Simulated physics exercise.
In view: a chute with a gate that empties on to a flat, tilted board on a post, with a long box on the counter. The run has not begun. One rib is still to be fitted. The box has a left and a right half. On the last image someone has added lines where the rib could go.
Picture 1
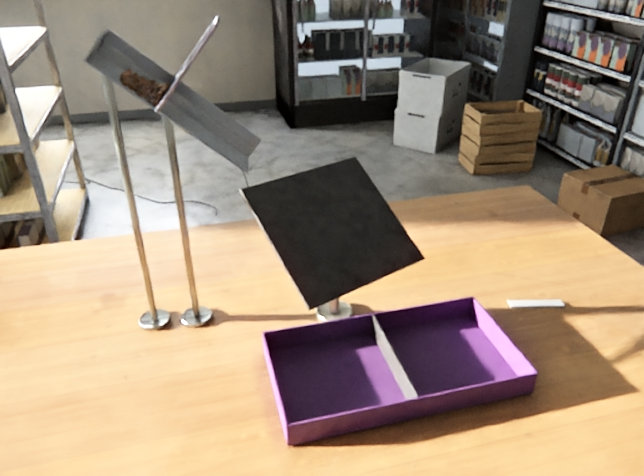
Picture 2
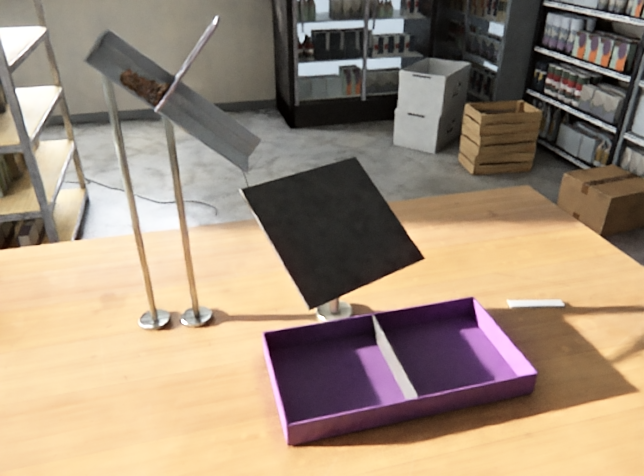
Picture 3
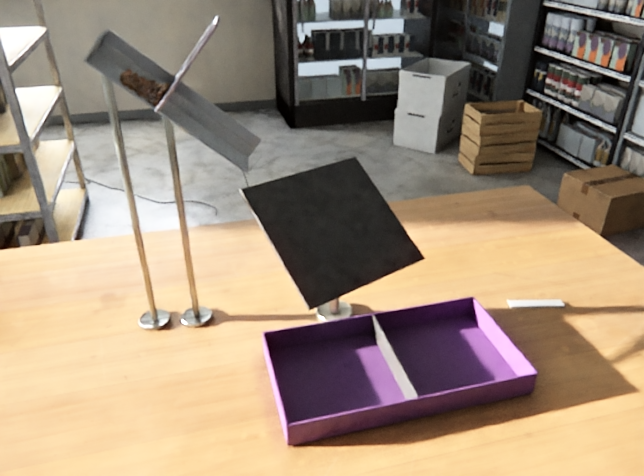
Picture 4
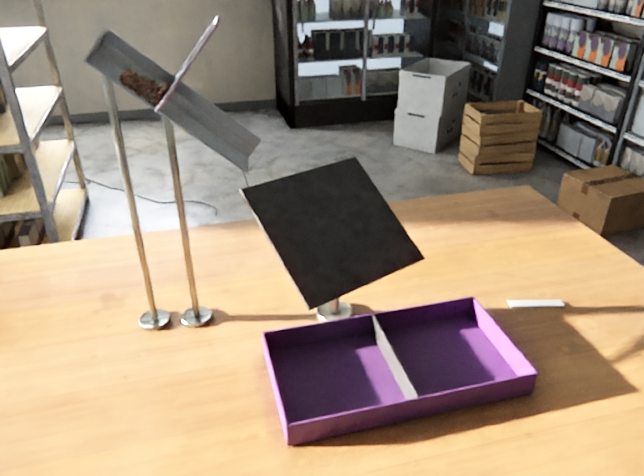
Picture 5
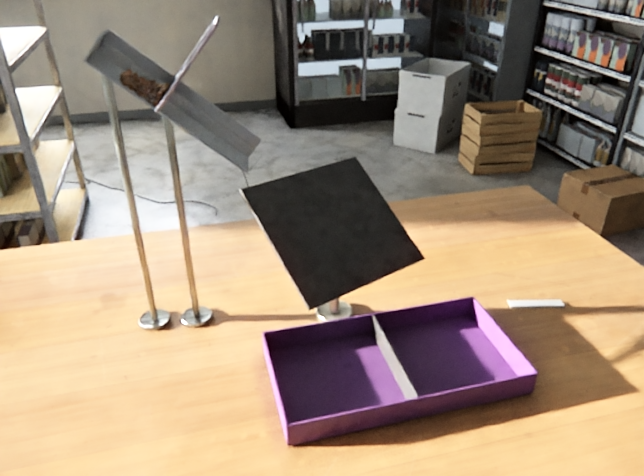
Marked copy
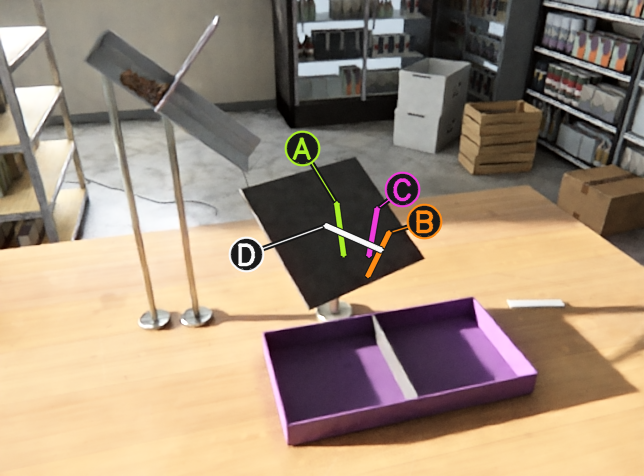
Nothing moves from start to finish: a small heap of brown pieces stays behind the closed gate of a sloping grey chute on two metal posts. Below it, a tilted black board stands still over a wooden counter, beside an empty purple box split by a middle wall.
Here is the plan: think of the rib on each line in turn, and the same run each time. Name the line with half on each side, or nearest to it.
Line C.
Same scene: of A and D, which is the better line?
It is D.
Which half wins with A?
The left half.
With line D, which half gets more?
Right.
On the marked copy, line A from (336, 203) to (343, 254); line B from (388, 232) to (368, 275); line C from (377, 208) to (369, 255); line D from (326, 225) to (380, 249).
For line A, of what is caught, the larger part in the left half, about a tenth in the right.
For line B, of what is caught, the larger part in the left half, about a tenth in the right.
For line C, of what is caught, roughly half in the left half, roughly half in the right.
For line D, of what is caught, roughly a quarter in the left half, the larger part in the right.
